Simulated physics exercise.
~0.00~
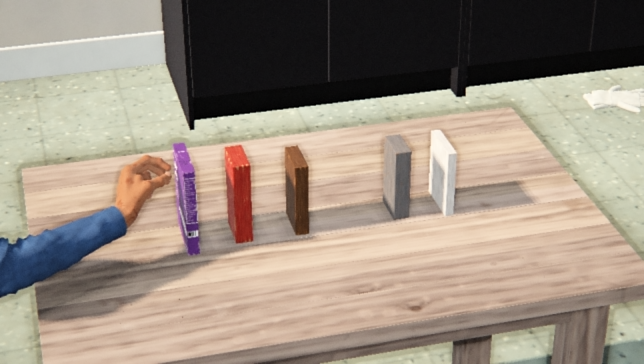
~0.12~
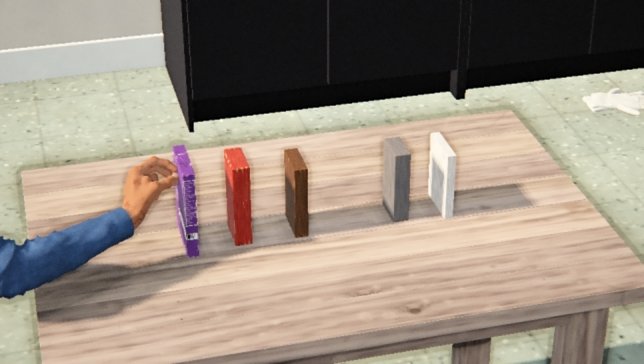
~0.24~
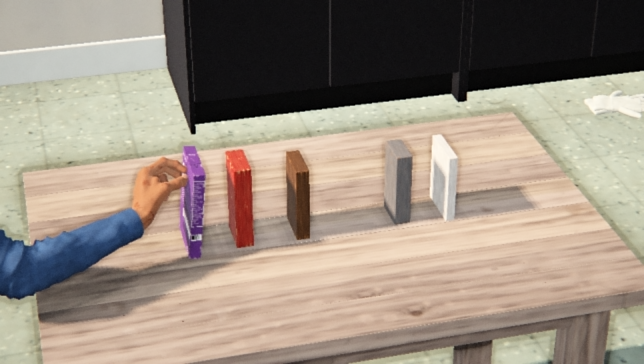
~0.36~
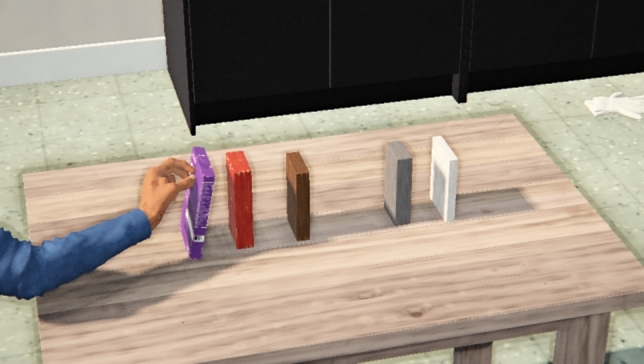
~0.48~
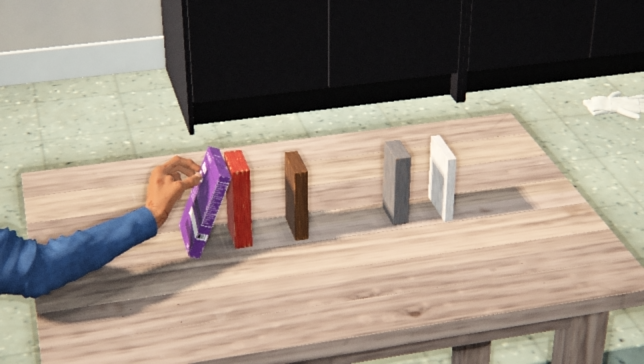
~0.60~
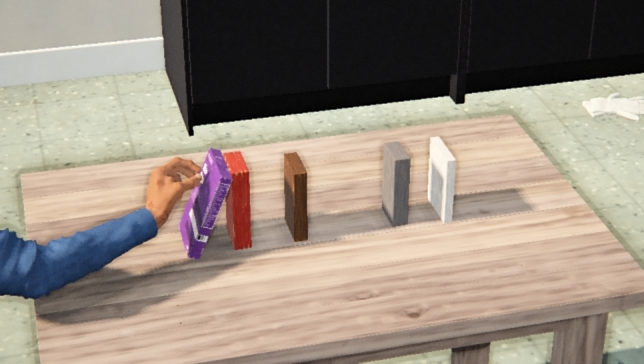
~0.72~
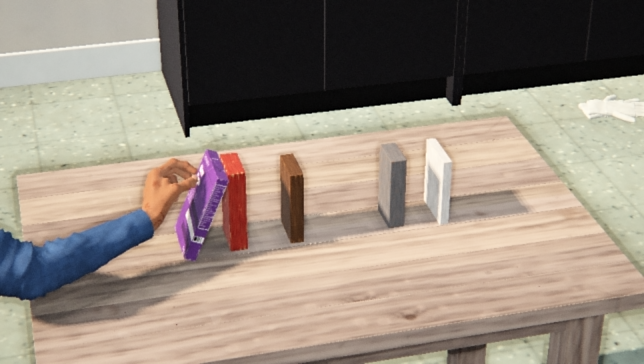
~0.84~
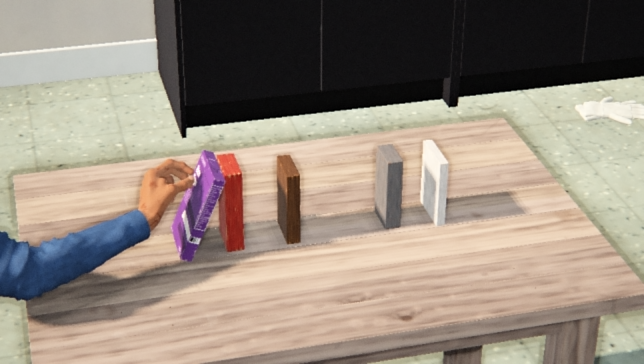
Purple packet tipping right under a hand's fingertips and leaning on the red block, while brown, grey and white blocks stay upright.
